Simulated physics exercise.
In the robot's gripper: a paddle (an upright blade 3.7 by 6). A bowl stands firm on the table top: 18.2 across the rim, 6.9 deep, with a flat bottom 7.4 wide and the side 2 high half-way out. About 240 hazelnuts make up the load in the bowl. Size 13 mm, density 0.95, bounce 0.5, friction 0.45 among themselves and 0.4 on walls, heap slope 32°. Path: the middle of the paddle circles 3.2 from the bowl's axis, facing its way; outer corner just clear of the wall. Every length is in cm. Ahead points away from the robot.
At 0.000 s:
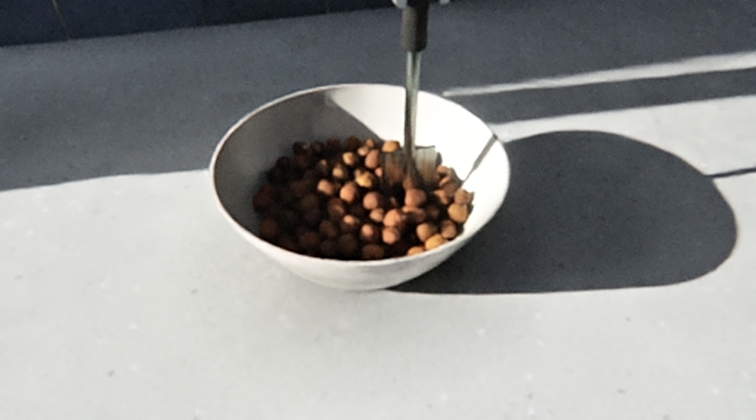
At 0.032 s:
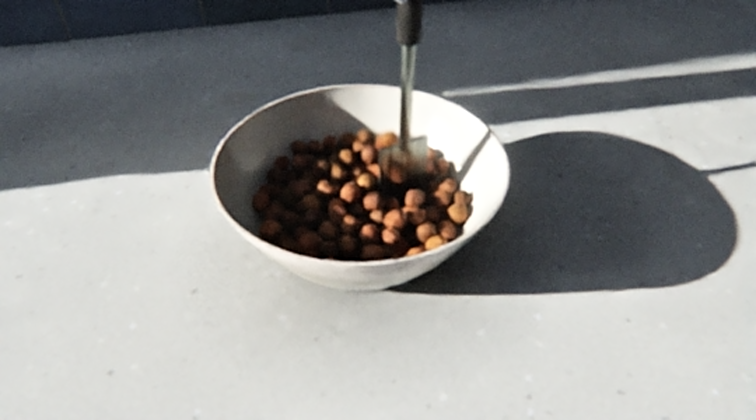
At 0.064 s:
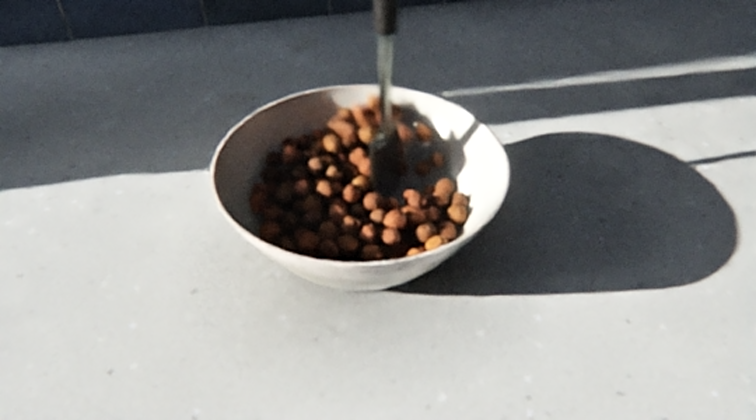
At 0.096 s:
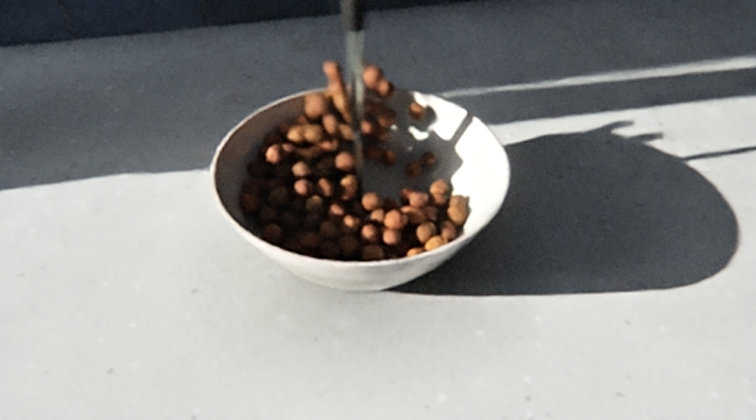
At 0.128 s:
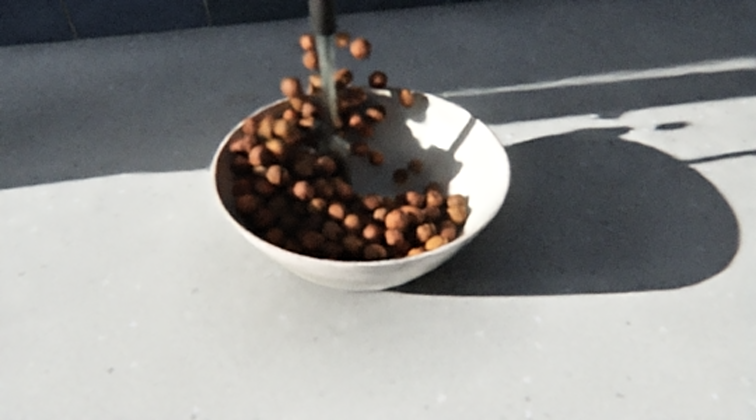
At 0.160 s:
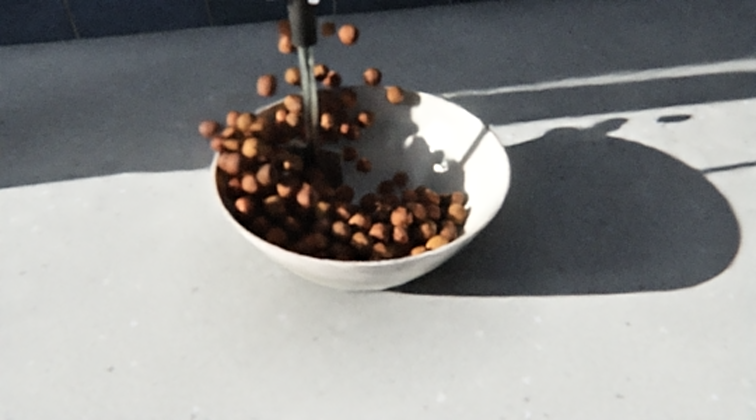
The video shows a robot's upright paddle sweeping leftward through round brown nuts in a white bowl on a grey table, pushing them up against the left side and tossing several into the air above the rim.
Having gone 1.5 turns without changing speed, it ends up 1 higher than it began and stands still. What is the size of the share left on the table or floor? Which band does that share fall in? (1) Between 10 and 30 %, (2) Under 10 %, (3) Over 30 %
1, between 10 and 30 %.
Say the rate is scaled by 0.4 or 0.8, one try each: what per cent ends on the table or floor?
Estimates in order: Some 0 % and some 10 %.
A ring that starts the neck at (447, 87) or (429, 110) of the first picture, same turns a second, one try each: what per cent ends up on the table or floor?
About 25 and 35 per cent.
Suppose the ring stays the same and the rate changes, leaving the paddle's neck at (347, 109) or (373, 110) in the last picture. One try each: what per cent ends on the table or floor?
Some 5 and 0 %.
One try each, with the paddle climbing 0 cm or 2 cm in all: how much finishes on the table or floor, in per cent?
Trial one: Roughly 25 %; trial two: Roughly 20 %.
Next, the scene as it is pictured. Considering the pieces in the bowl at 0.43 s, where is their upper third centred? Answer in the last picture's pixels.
Top-third centre at approx. (377, 138).
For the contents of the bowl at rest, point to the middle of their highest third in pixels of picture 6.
The centre sits around (325, 233) in the last picture.
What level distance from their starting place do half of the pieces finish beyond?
Near 8 cm.
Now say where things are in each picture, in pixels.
The first frame shows the paddle neck at (410, 130), 0° round; upper third of the load around (362, 198), from x 260 to 460, top at y 145; 236 in the bowl.
The second frame shows the paddle neck at (405, 123), 14° round; upper third of the load around (356, 193), from x 260 to 460, top at y 140.
The third frame shows the paddle neck at (385, 112), 47° round; upper third of the load around (349, 174), from x 260 to 460, top at y 100.
The fourth frame shows the paddle neck at (357, 108), 82° round; upper third of the load around (326, 155), from x 250 to 455, top at y 65.
The fifth frame shows the paddle neck at (330, 113), 117° round; upper third of the load around (304, 147), from x 240 to 455, top at y 40; 234 in the bowl, 2 in flight or on the tool.
The sixth frame shows the paddle neck at (312, 126), 151° round; upper third of the load around (281, 147), from x 210 to 455, top at y 30; 230 in the bowl, 6 in flight or on the tool.
After 0.30 s, 298° round, highest piece 11 above the table; 205 in the bowl, 15 on the table or floor, 16 in flight or on the tool.
After 0.43 s, 85° round, highest piece 10 above the table; 197 in the bowl, 30 on the table or floor, 9 in flight or on the tool.
After 0.70 s, 180° round, highest piece 6 above the table; 184 in the bowl, 52 on the table or floor.
After 1.40 s, 180° round, highest piece 6 above the table; 184 in the bowl, 52 on the table or floor.
In the end, 184 in the bowl, 52 on the table or floor. That is 22 % on the table or floor.
